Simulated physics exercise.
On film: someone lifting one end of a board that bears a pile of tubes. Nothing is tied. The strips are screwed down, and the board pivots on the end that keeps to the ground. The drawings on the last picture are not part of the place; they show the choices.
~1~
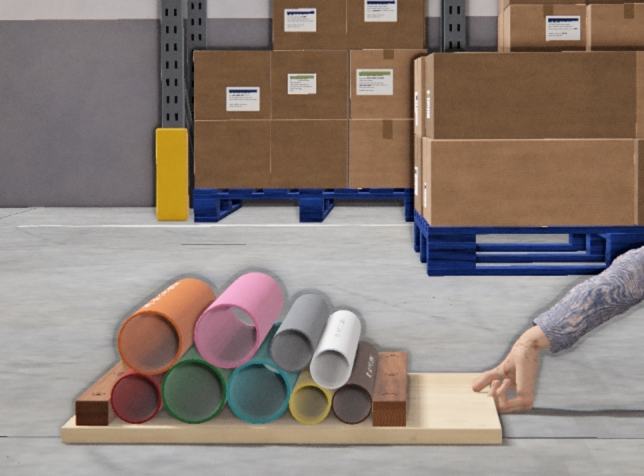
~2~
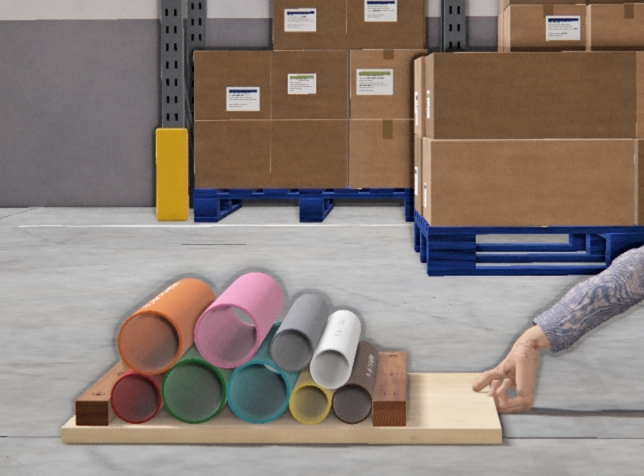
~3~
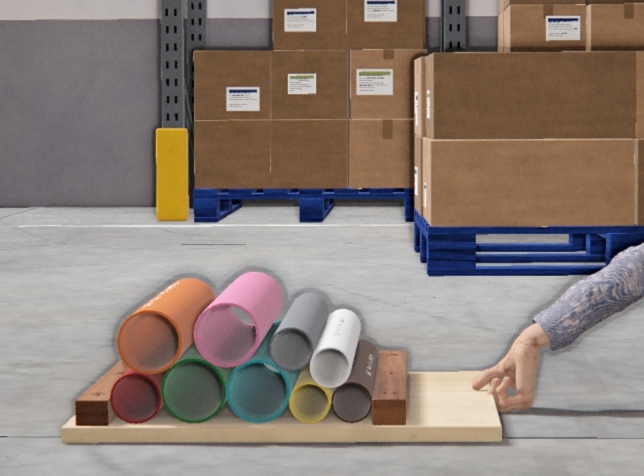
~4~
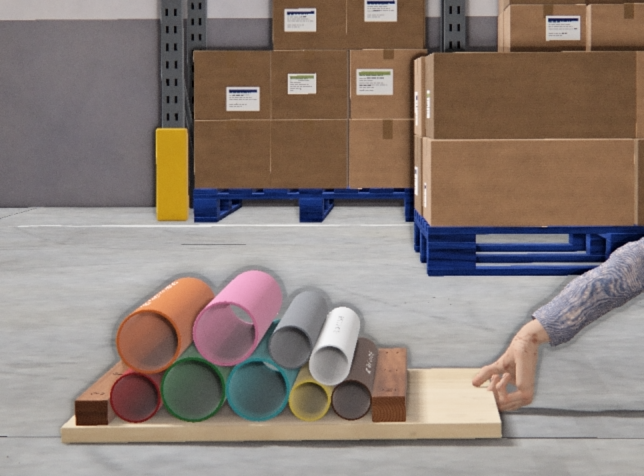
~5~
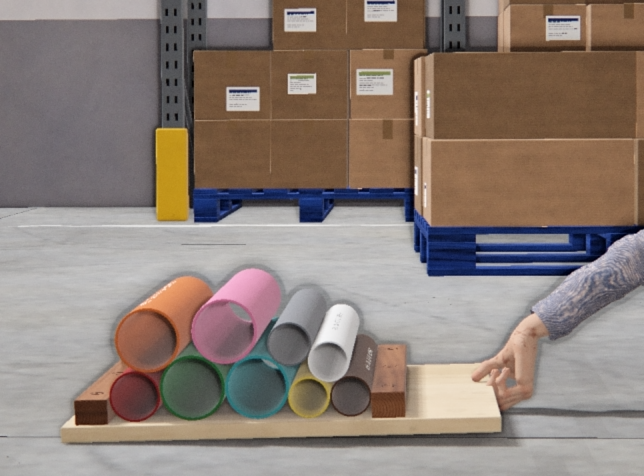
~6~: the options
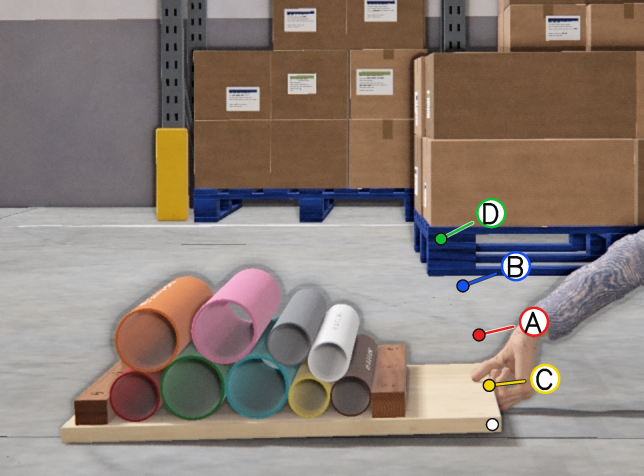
A board bearing stacked coloured tubes between wooden strips barely moving as a hand raises its right end very slightly.
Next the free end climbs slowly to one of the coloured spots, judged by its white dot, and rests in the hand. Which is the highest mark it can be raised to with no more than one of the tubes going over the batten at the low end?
Up to D.
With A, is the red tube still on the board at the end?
Yes, with A.
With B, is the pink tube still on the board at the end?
Yes, with B.
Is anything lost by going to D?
At D: Yes.
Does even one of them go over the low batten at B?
Yes.
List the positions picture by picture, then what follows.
In the first frame, green tube (194, 392); turquoise tube (258, 392).
In the second frame, turquoise tube (258, 392); yellow tube (310, 404).
In the third frame, board (292, 392); white tube (330, 367).
In the fourth frame, board (292, 391); green tube (193, 390).
In the fifth frame, board (292, 388); green tube (193, 388).
On the marked copy, A at (479, 335); B at (463, 286); C at (489, 385); D at (441, 239); the white dot at (492, 424).
Following D. Soon after the start, board at 16°.
Later, board at 27°.
In the end, board at 27°, one over the low batten (orange).
As for the rest, A none over the low batten; B one over the low batten (orange); C none over the low batten.
